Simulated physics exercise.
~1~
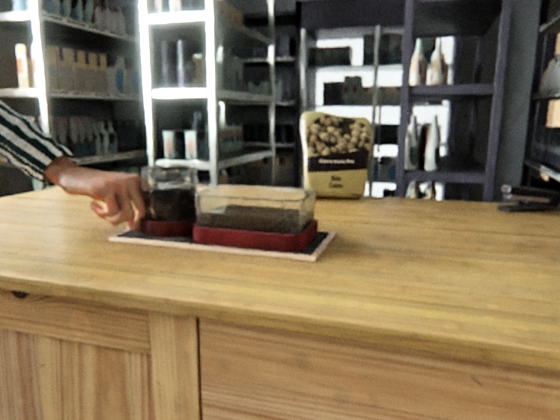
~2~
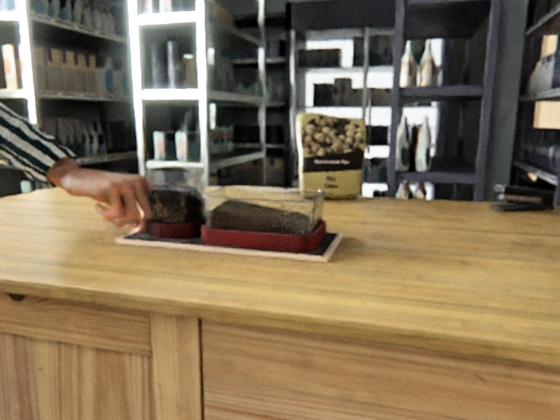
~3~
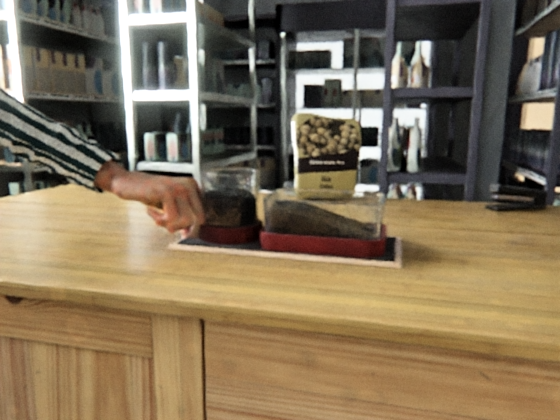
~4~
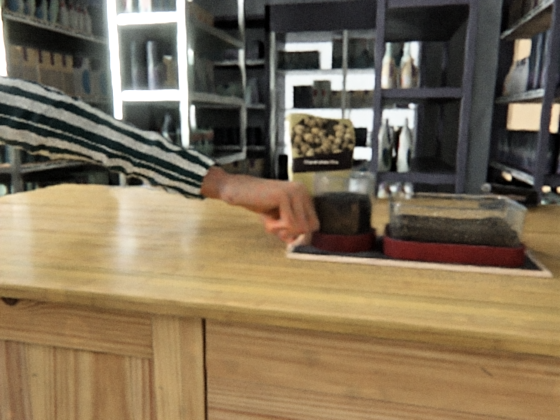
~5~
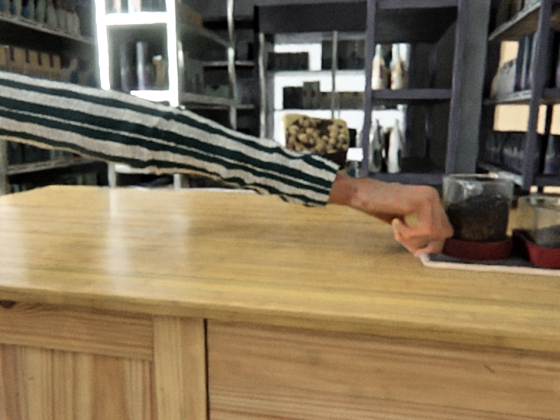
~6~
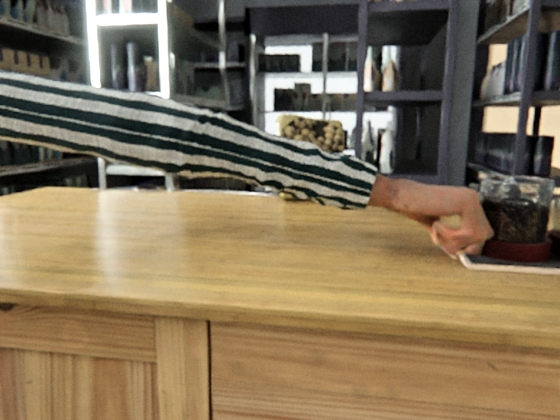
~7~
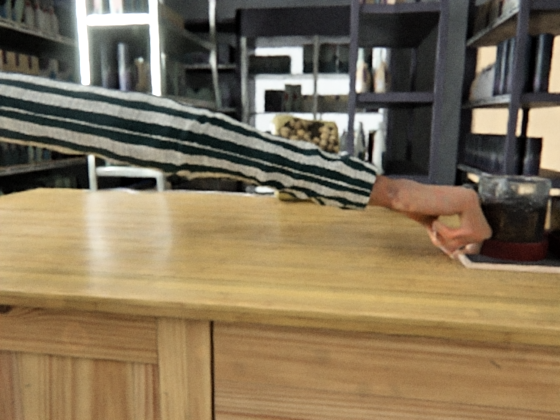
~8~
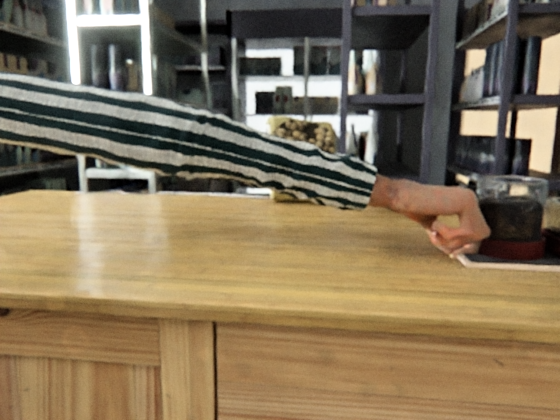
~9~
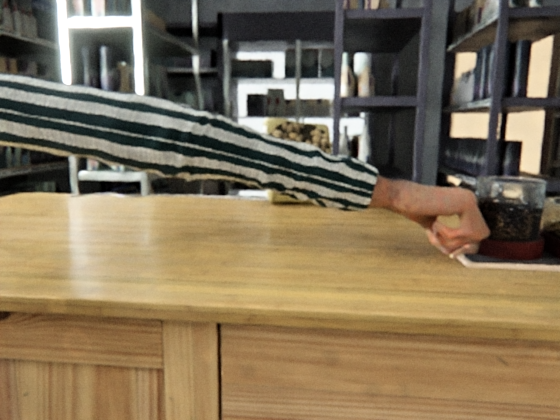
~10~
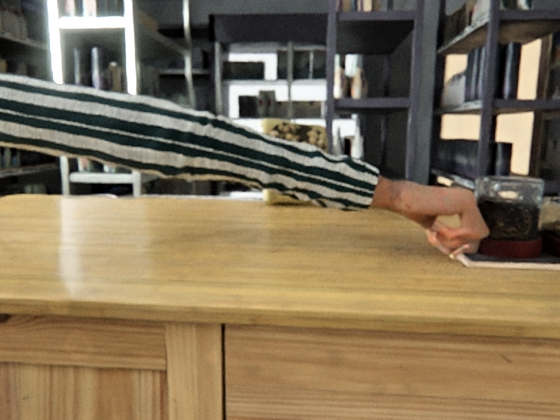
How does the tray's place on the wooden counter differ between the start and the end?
At the start the tray sits left of the middle of the view, fully visible on the counter. By the end it is far over at the right edge, with most of it out of view.
